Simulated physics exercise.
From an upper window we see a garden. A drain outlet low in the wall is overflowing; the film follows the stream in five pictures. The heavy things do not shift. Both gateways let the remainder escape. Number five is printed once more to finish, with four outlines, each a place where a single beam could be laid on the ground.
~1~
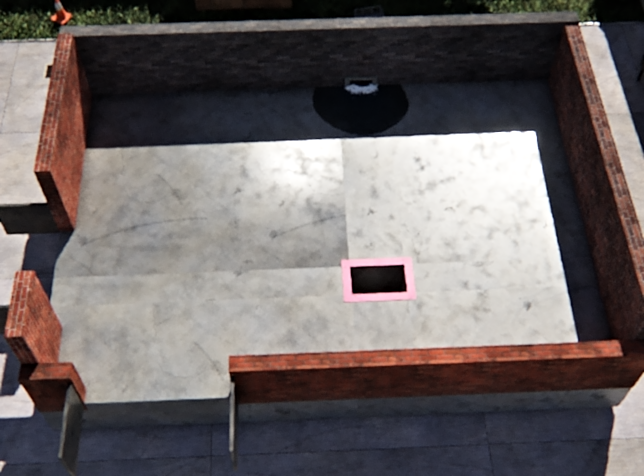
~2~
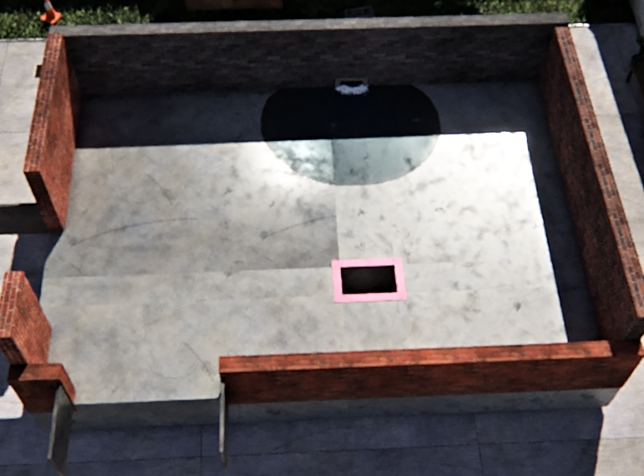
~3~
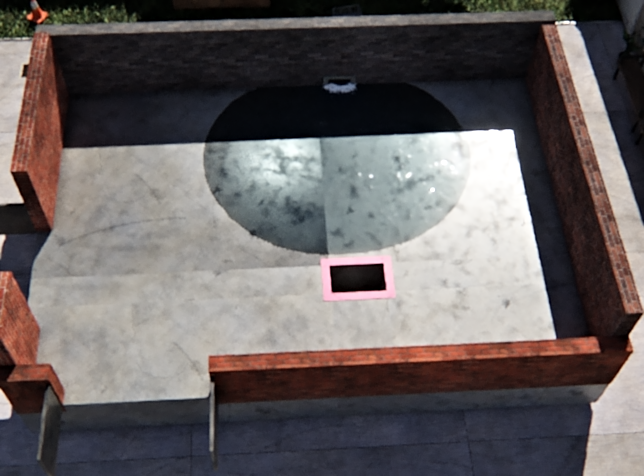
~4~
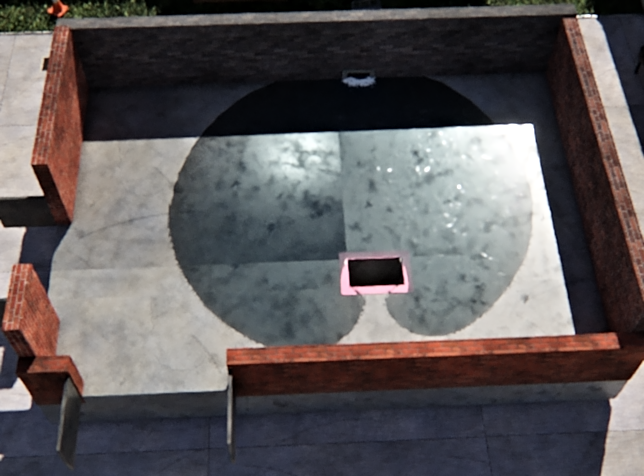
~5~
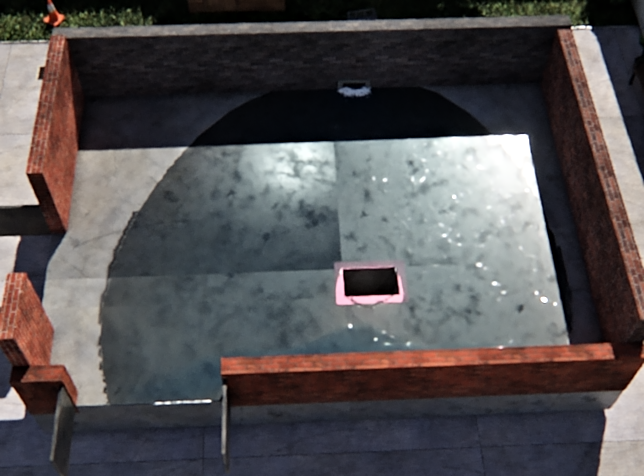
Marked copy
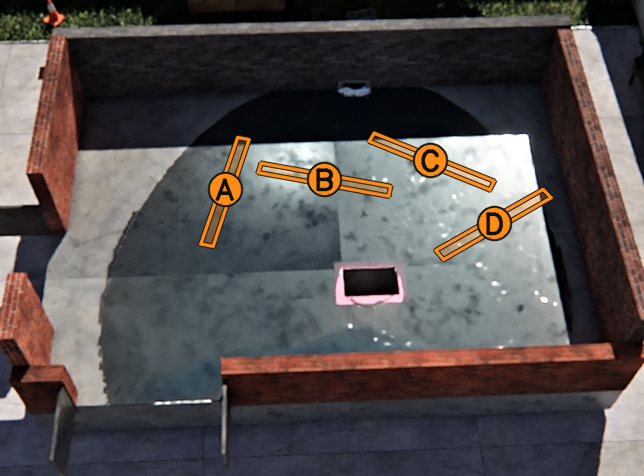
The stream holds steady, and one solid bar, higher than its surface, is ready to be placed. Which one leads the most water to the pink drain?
Take D.
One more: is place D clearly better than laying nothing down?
Yes.
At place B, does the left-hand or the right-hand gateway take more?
The right one.
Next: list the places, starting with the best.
Best to worst: D, A, C, B.
In orange, A from (207, 245) to (243, 138); B from (259, 167) to (389, 191); C from (371, 137) to (492, 185); D from (439, 254) to (547, 193).
For place A, about 31 % of the stream goes into the pink drain, about 69 % out by the gates.
For place B, about 7 % of the stream goes into the pink drain, about 92 % out by the gates.
For place C, about 23 % of the stream goes into the pink drain, about 77 % out by the gates.
For place D, about 42 % of the stream goes into the pink drain, about 57 % out by the gates.
